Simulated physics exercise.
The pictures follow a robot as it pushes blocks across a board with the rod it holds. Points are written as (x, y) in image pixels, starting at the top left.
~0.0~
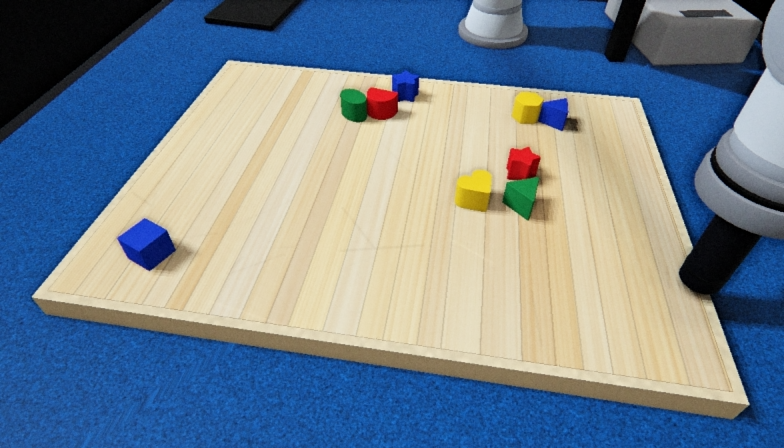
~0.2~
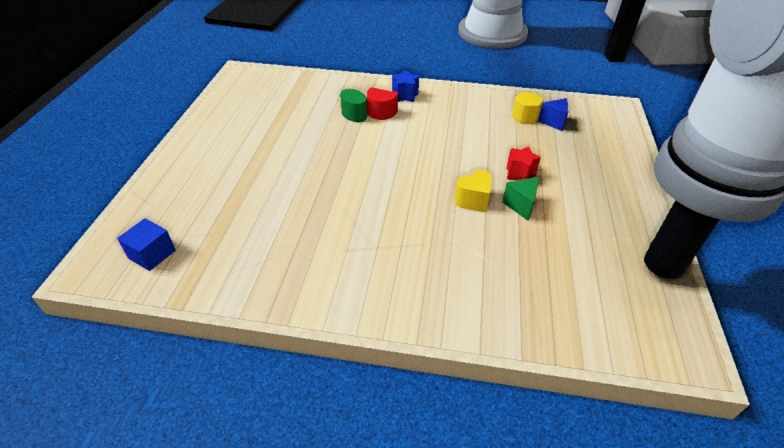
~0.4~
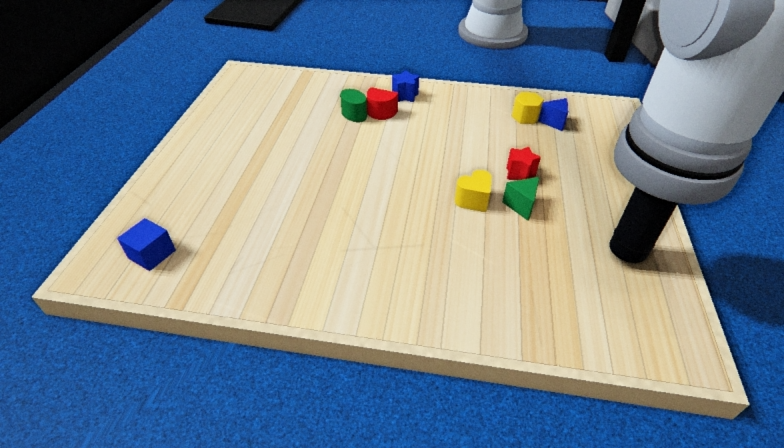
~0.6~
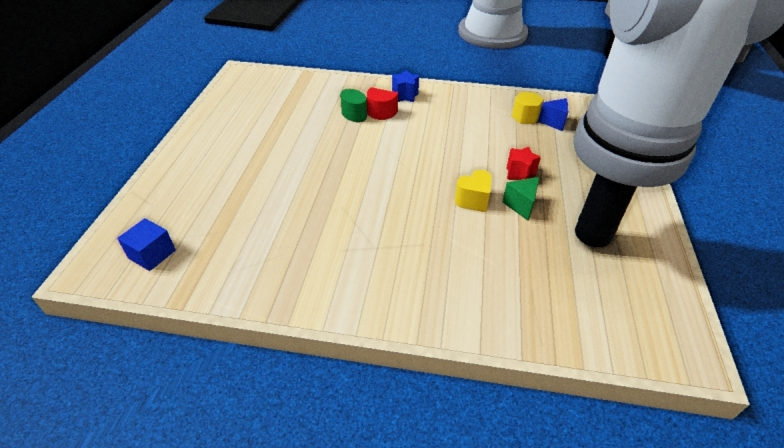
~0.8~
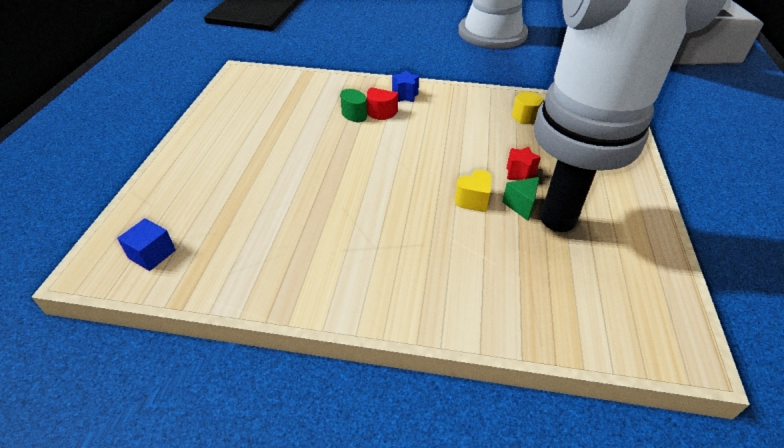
In the video, colored blocks sit on a wooden board on a blue surface as a robotic arm with a black rod moves left from the right edge, nearing the green three-sided block while the blocks stay still.
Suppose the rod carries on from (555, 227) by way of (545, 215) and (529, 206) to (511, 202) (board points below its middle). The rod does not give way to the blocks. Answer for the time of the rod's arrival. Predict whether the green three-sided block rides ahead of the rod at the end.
Still in front.
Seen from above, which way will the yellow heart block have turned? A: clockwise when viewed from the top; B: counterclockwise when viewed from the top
The one that fits is B, counterclockwise when viewed from the top.
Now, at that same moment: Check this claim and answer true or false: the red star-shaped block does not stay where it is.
Verdict: False.
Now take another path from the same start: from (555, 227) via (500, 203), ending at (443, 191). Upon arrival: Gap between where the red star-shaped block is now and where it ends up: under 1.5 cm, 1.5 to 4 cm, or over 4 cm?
Short of 1.5 cm.
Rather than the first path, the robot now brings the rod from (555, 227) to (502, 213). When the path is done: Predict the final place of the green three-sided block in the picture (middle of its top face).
The spot you're after is about (508, 175) in the image.
The first path, step by step. Halfway along, rod at (539, 203); green three-sided block at (516, 181).
At the end, rod at (512, 195); yellow heart block at (472, 180), turned 20° anticlockwise; red star-shaped block still; green three-sided block at (493, 170), turned 25° clockwise.
